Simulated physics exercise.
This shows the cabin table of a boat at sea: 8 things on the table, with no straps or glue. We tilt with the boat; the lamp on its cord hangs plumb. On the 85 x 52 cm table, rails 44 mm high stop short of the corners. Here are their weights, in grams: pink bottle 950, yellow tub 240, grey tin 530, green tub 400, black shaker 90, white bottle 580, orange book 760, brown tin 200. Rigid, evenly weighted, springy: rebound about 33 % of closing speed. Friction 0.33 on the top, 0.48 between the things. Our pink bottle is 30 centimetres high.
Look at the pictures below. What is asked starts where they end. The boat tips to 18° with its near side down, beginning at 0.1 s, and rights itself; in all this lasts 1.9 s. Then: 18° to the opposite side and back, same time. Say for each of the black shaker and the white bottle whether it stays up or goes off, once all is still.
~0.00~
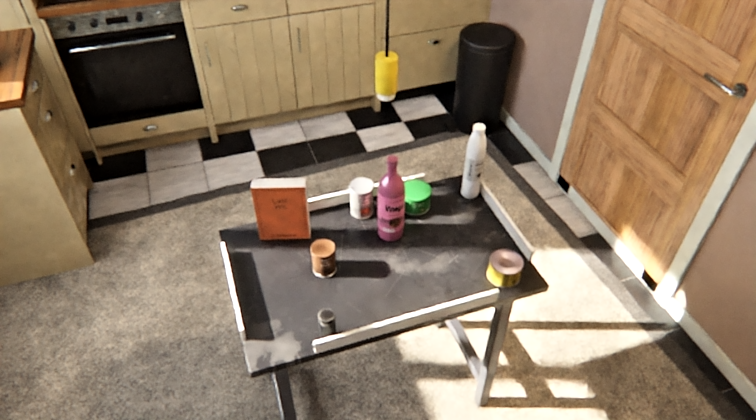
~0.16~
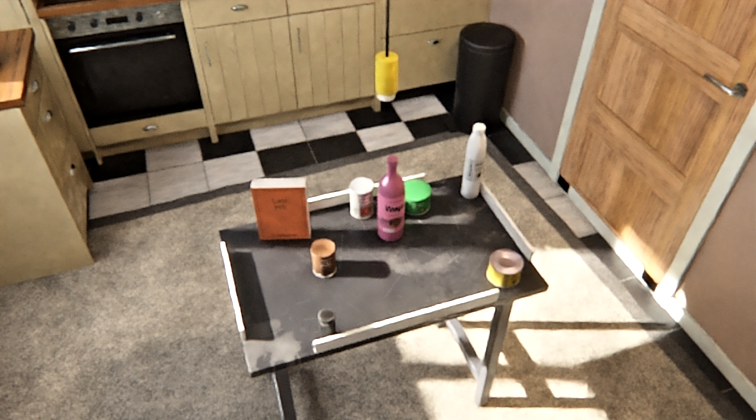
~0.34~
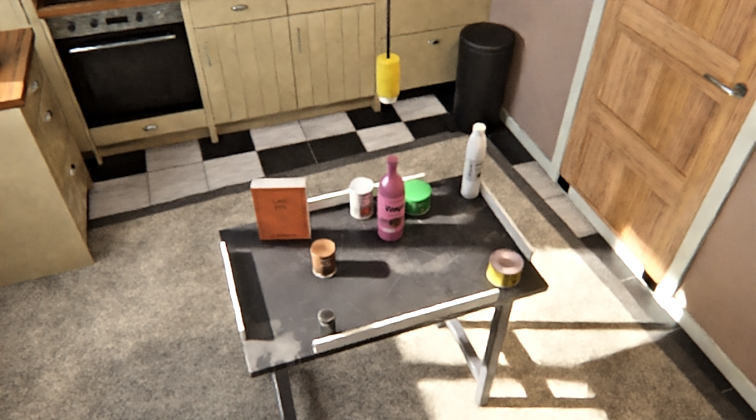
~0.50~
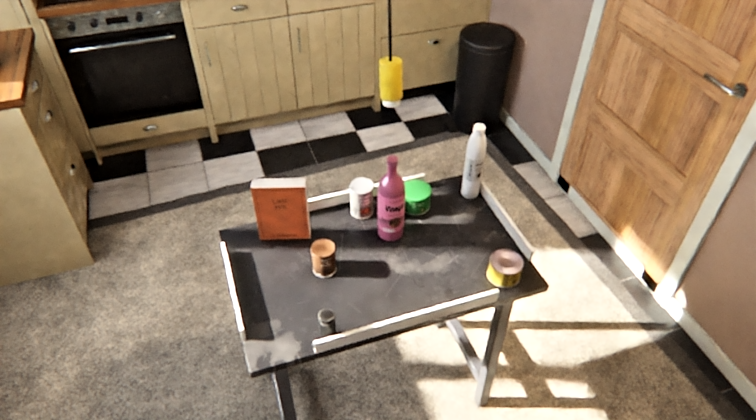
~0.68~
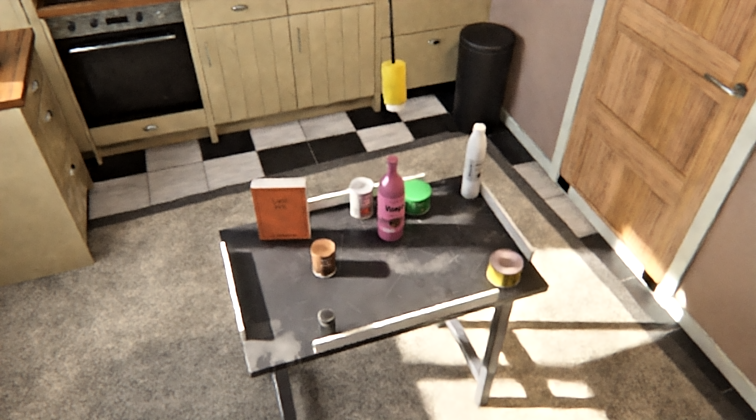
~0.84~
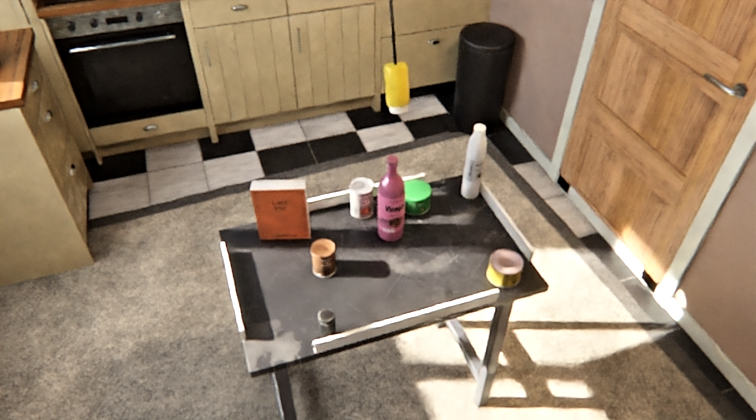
Black shaker: Stays up, white bottle: Stays up.
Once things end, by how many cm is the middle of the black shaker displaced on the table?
About 0 cm.
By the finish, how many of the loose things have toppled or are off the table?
The number is 3.
Around 1.24 s, floor tilted 16°, near side down; white bottle tipped 55° against what carries it near (491, 194); orange book on its side; pink bottle tipped 3° against what carries it.
Around 1.54 s, floor tilted 9°, near side down; white bottle on its side near (512, 243); orange book on its side; pink bottle tipped 15° against what carries it.
Finally (4.4 s), on their side or leaning hard on the table, pink bottle, white bottle and orange book; the other 5 still in place (within 5 cm). In the last view, black shaker near (327, 327), white bottle near (512, 244).
